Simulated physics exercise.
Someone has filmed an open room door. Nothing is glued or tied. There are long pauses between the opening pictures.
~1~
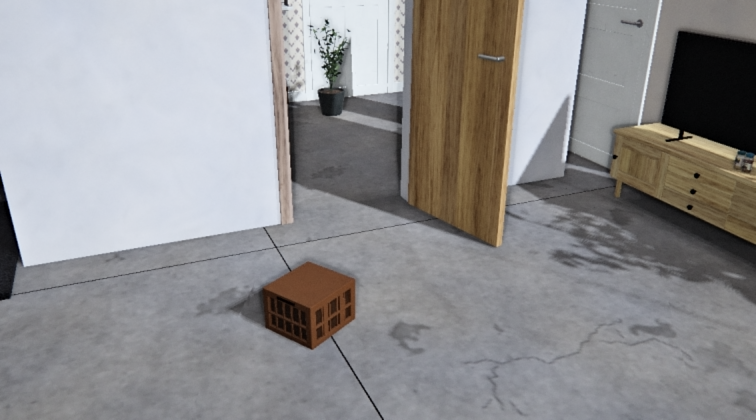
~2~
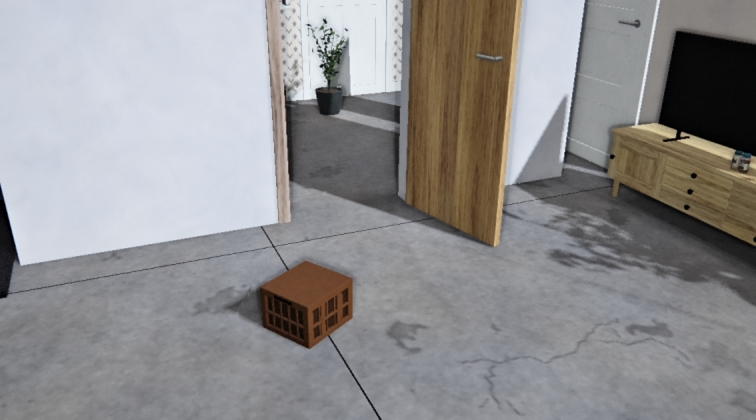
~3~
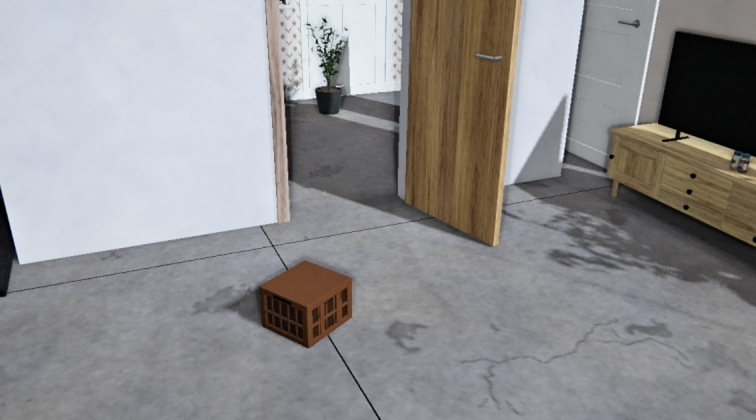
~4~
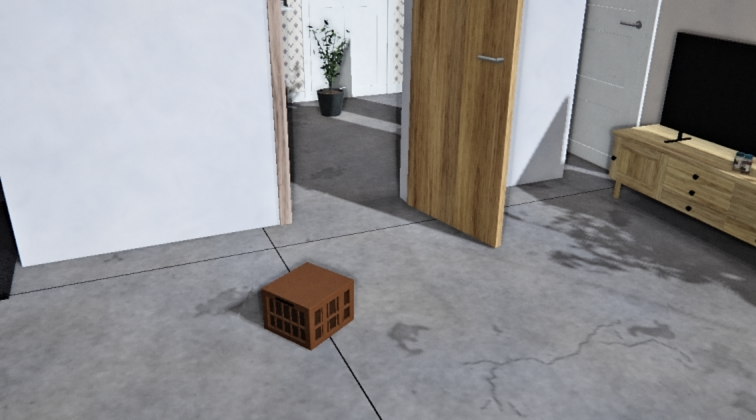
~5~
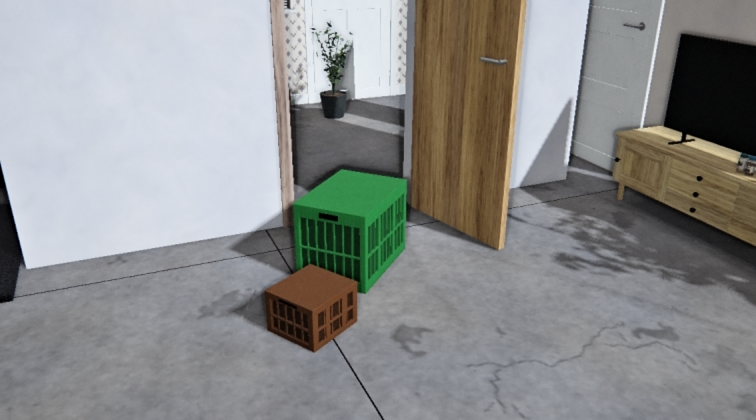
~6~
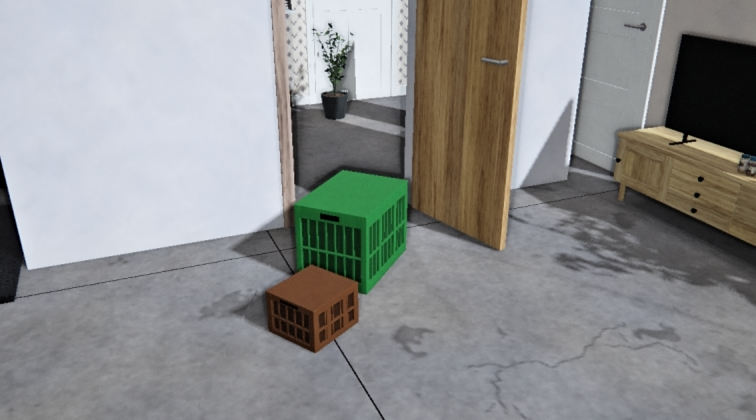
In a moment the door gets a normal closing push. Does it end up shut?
It stops short.
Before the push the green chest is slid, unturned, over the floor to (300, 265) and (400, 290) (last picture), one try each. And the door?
First try: It jams; second try: It closes.
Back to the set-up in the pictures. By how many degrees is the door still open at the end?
About 60°.
Then, 0.60 s later than the last frame, door at 91°.
Then, 1.00 s later than the last frame, door at 73°.
When it is over, door at 61°; both as before. End places, in pixels of the last picture, green chest near (352, 229).
